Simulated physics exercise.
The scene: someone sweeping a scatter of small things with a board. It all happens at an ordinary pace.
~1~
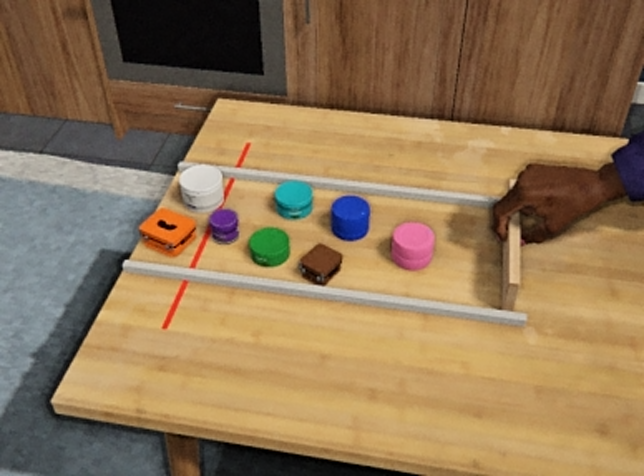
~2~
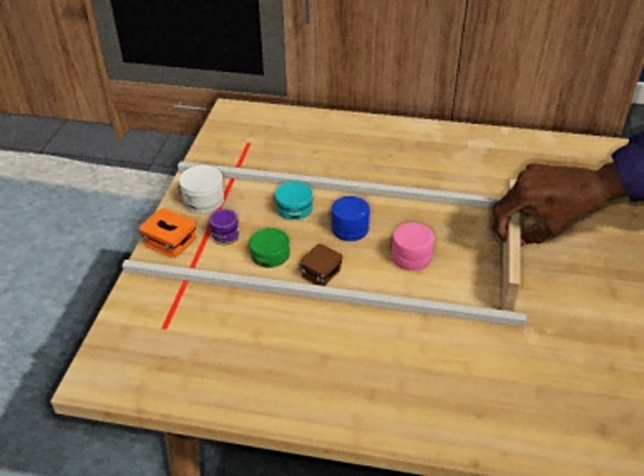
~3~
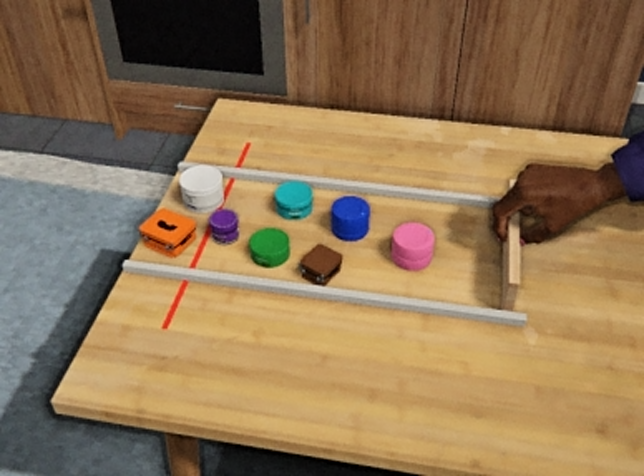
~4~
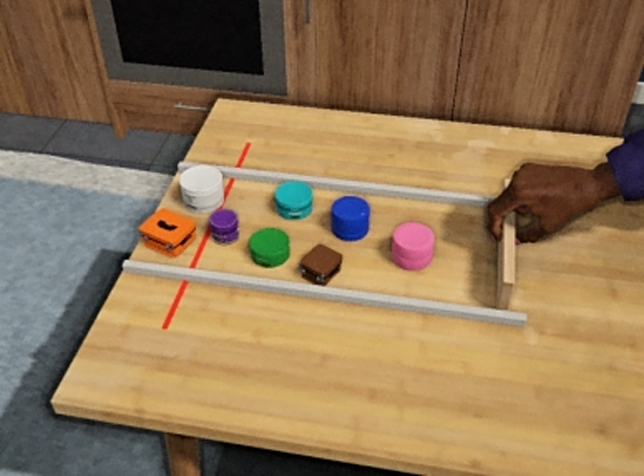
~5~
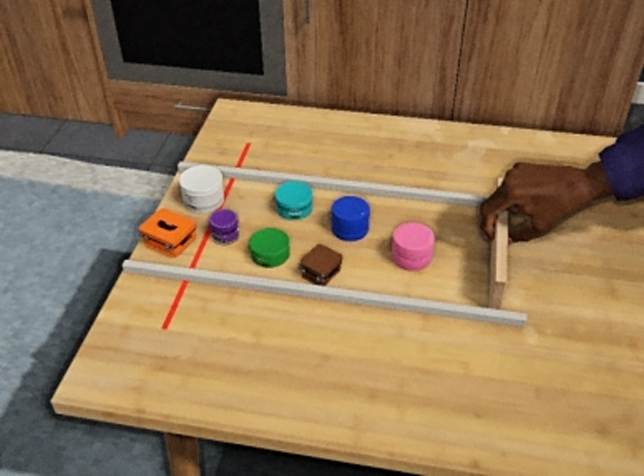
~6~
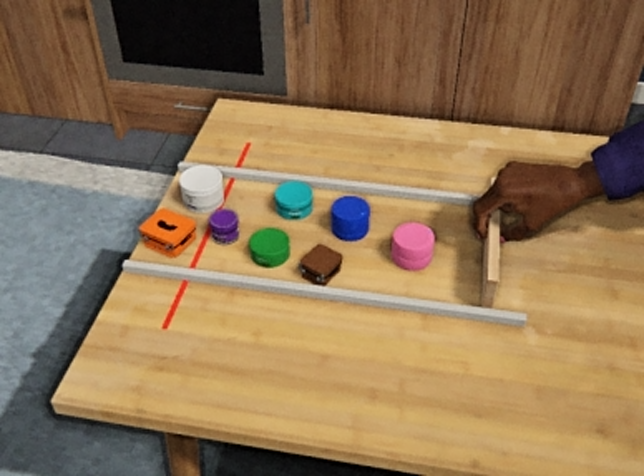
A hand sliding an upright wooden board slightly left between two rails on a table, the scattered colourful small containers staying still.
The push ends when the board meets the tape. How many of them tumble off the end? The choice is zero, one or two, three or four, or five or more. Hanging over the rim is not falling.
The number that fall off is one or two.
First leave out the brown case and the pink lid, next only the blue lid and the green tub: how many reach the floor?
Fallen: 0, and 0 in the other try.
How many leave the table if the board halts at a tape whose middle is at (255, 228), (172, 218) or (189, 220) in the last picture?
It would be 0, 4 and 4.
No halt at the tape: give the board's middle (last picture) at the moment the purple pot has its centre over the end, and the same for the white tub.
Its middle is around (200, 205) and around (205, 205).
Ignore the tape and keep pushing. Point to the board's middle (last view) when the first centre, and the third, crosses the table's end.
At (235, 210) for the first, at (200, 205) for the third.
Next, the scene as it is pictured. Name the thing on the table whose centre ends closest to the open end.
The white tub.
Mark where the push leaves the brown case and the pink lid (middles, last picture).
The brown case stops around (181, 252); the pink lid around (187, 224).
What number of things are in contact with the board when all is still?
4 of them.
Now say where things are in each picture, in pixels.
Orange case (169, 234); white tub (202, 189); purple pot (224, 227); board (511, 243); tape (213, 223), in the first picture.
White tub (202, 189); turquoise tub (294, 201), in the second picture.
Purple pot (225, 227); blue lid (350, 219), in the third picture.
Orange case (169, 234); board (506, 243), in the fourth picture.
White tub (202, 189); brown case (321, 267), in the fifth picture.
Orange case (169, 234); white tub (202, 189); purple pot (225, 227); board (491, 241); tape (213, 223), in the sixth picture.
Soon after, none off yet; orange case at rest near (169, 234); white tub at rest near (202, 189); purple pot at rest near (225, 227).
In the end, the number that fall off is one or two; gone, orange case.
